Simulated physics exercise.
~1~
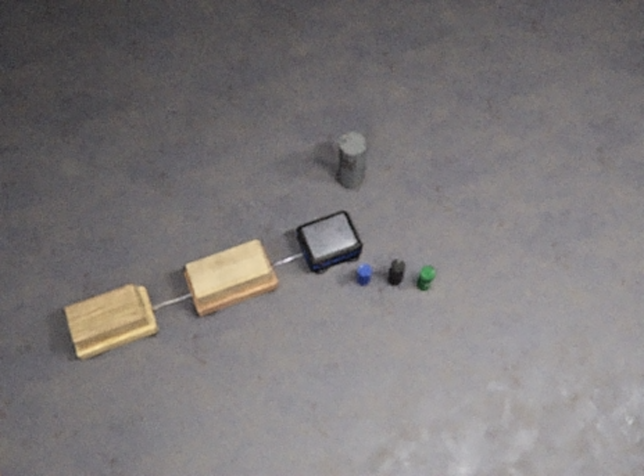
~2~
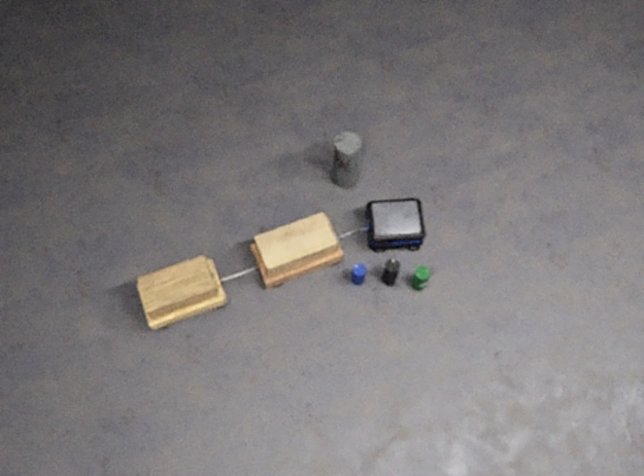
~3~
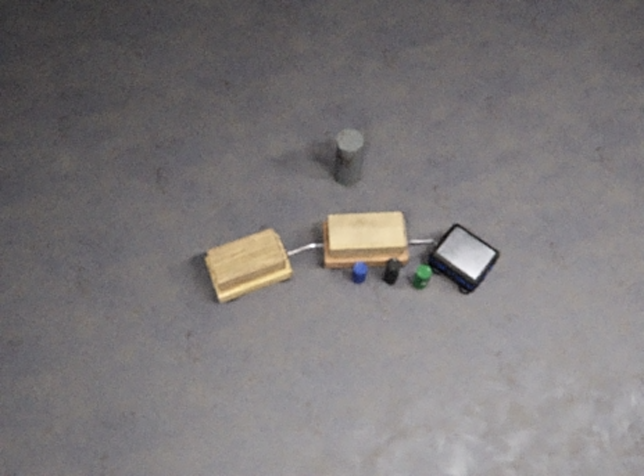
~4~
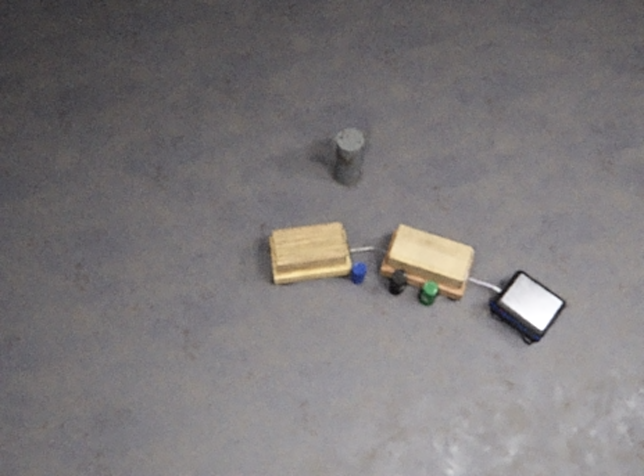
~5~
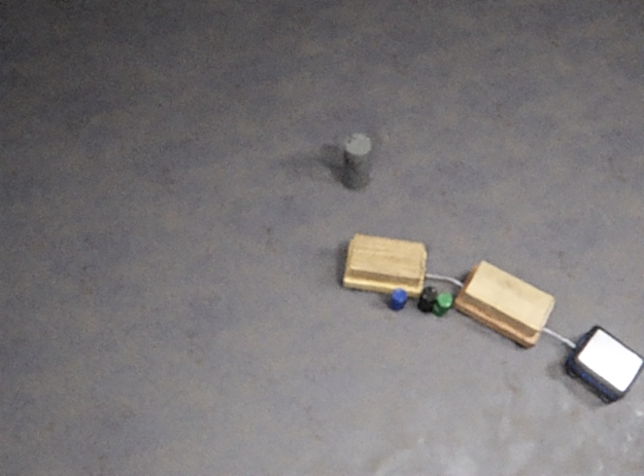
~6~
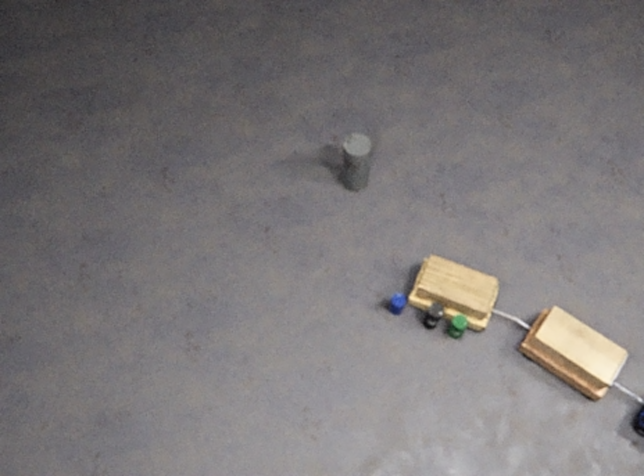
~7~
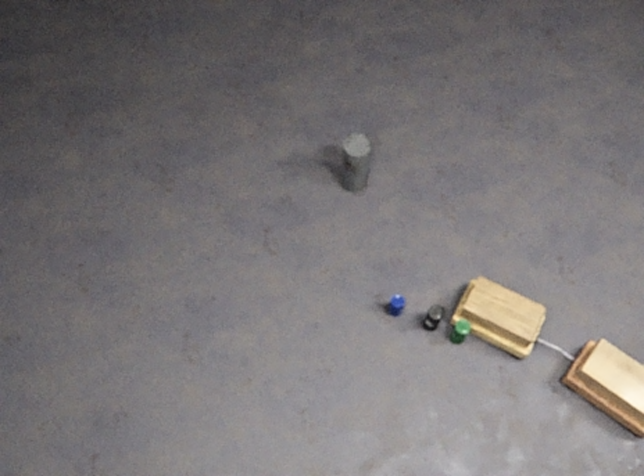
On a grey floor, a small tug pulling two wooden carts curves right, the train shoving three small canisters, grey drum unmoved.
